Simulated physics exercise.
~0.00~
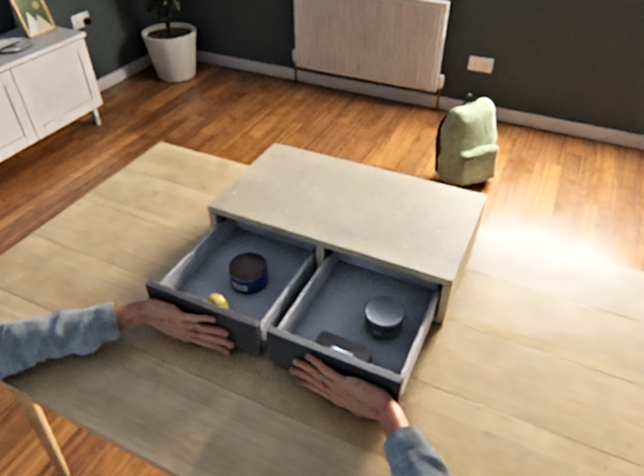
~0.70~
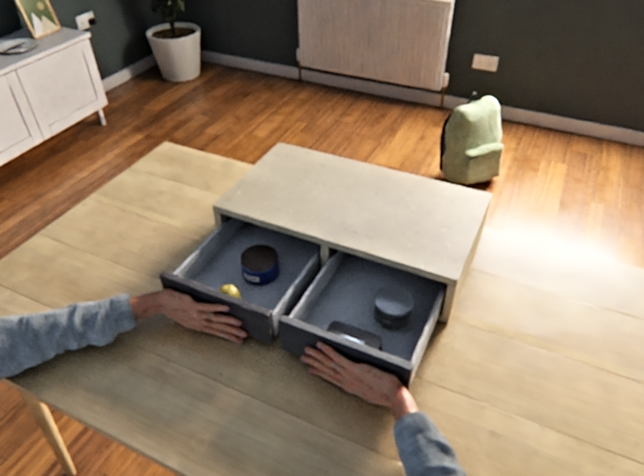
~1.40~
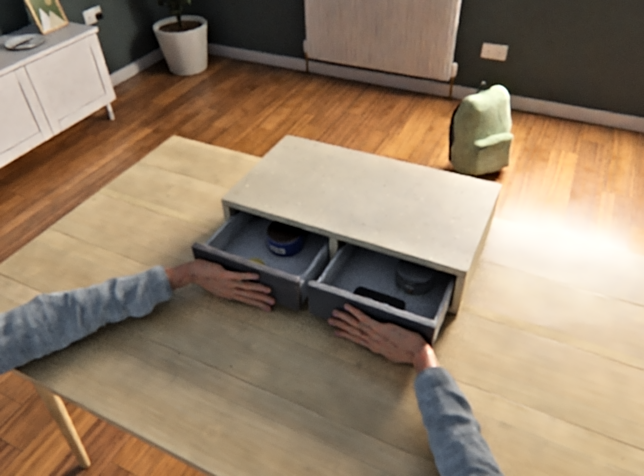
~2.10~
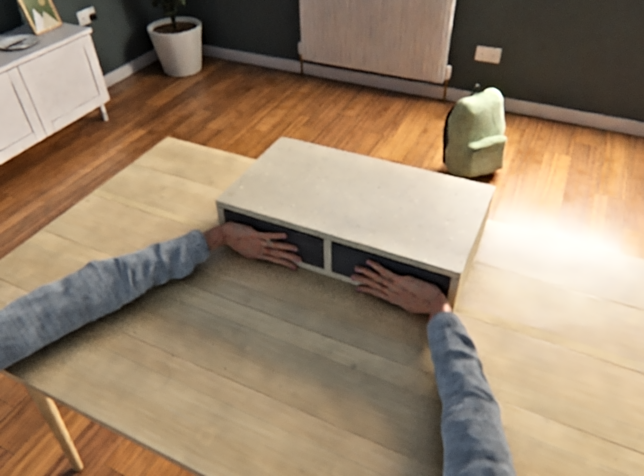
Two hands pushing a pair of open drawers holding a lemon and round tins into a low chest until both shut flush.
